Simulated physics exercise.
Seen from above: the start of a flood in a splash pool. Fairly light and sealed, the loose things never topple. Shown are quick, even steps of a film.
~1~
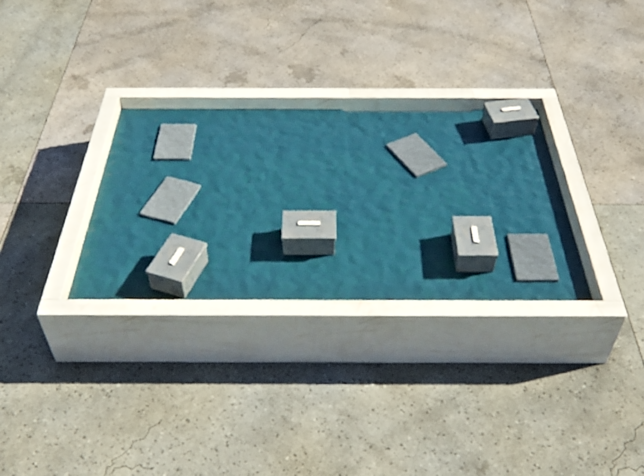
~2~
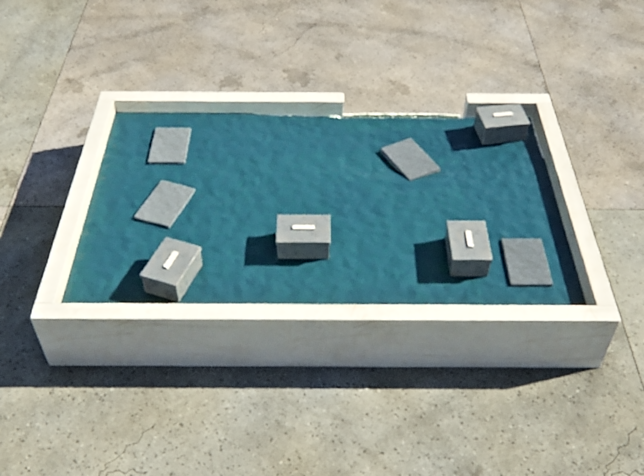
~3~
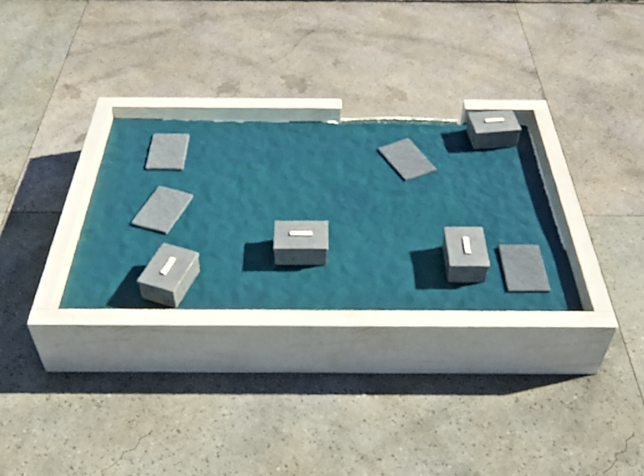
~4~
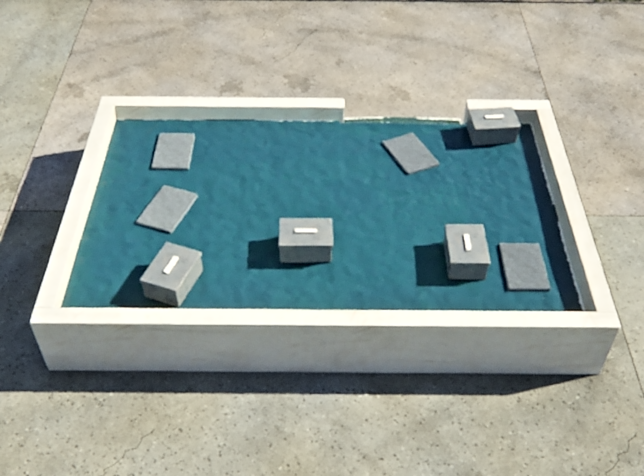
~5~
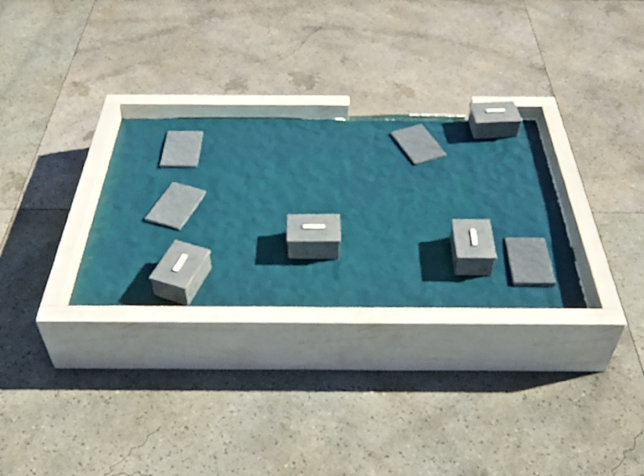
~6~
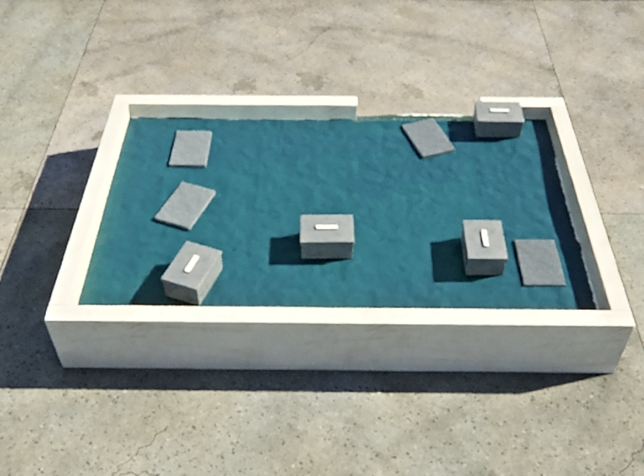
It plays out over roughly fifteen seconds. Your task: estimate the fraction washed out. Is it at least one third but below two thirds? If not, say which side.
Watching it, I'd put the amount that escapes beneath one third.
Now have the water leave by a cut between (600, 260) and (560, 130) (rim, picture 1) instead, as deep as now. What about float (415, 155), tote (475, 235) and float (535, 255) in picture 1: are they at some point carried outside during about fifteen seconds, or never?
Object by object: Drifts out, drifts out, drifts out.
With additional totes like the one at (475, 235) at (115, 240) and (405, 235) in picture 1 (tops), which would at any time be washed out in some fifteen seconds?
In turn: No, left behind.
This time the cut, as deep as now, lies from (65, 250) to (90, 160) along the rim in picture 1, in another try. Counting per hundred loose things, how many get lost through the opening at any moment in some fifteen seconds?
Share: Near 20 %.
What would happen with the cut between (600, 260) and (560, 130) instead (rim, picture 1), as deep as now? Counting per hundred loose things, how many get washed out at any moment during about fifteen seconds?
I'd say some 50 in a hundred.
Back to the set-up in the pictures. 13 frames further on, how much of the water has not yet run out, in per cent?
Estimate: About 80 %.
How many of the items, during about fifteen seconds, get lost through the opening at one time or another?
The number is 2.
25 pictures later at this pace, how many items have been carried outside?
That makes 2.
A moment on, 1 of 8 are out; 7 afloat.
Next, 2 of 8 are out; 6 afloat.
Later, 2 of 8 are out; 6 afloat.
In the end, 2 of 8 are out; 6 afloat.
